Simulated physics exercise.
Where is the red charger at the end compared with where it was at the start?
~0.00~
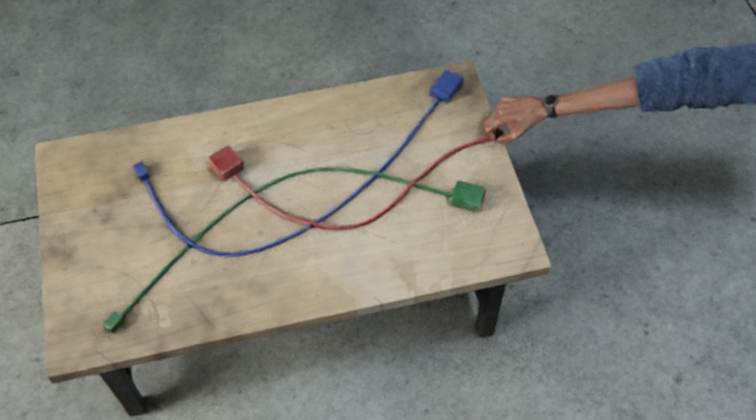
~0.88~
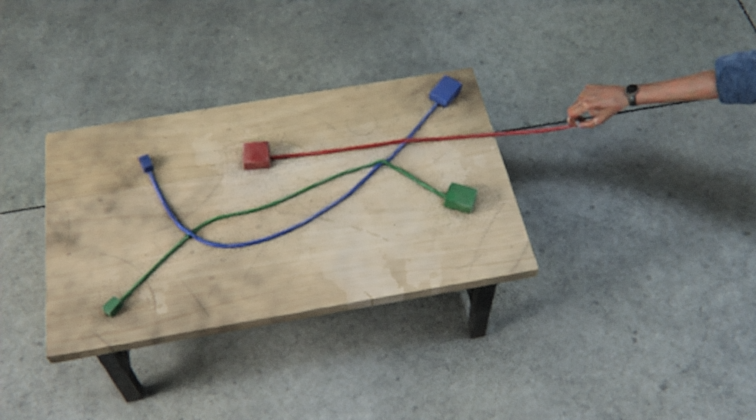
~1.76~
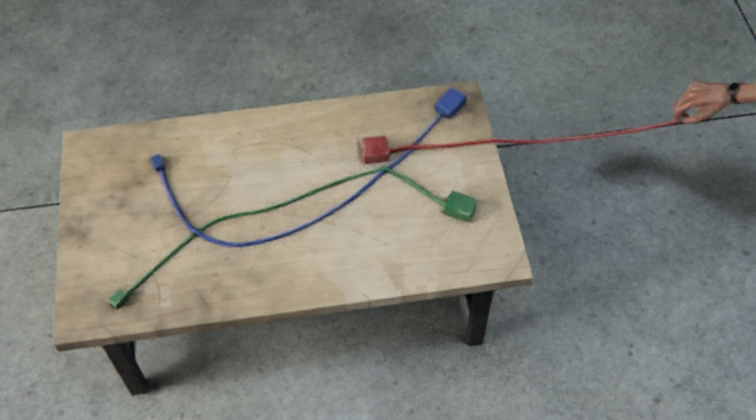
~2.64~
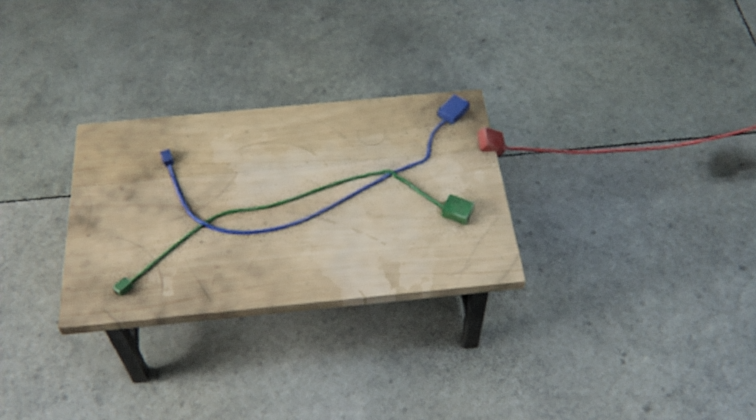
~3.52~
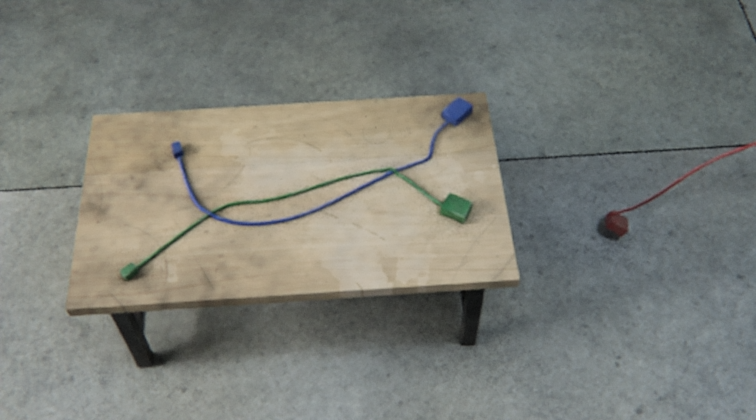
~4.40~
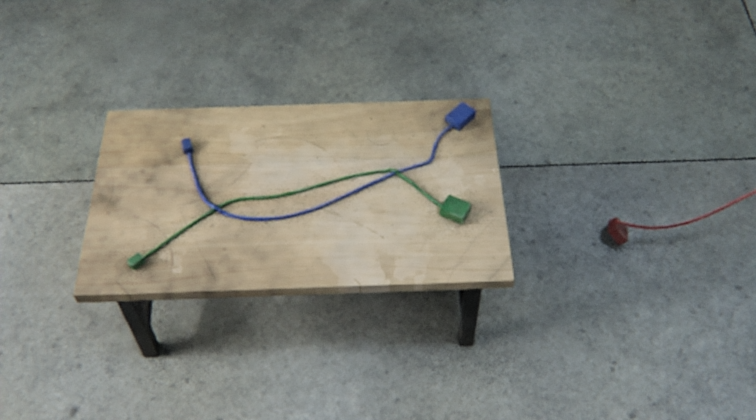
At the start the red charger sits on the wooden tabletop, left of the middle and towards the far side. By the end it is off the table, out to the right of it against the grey floor.
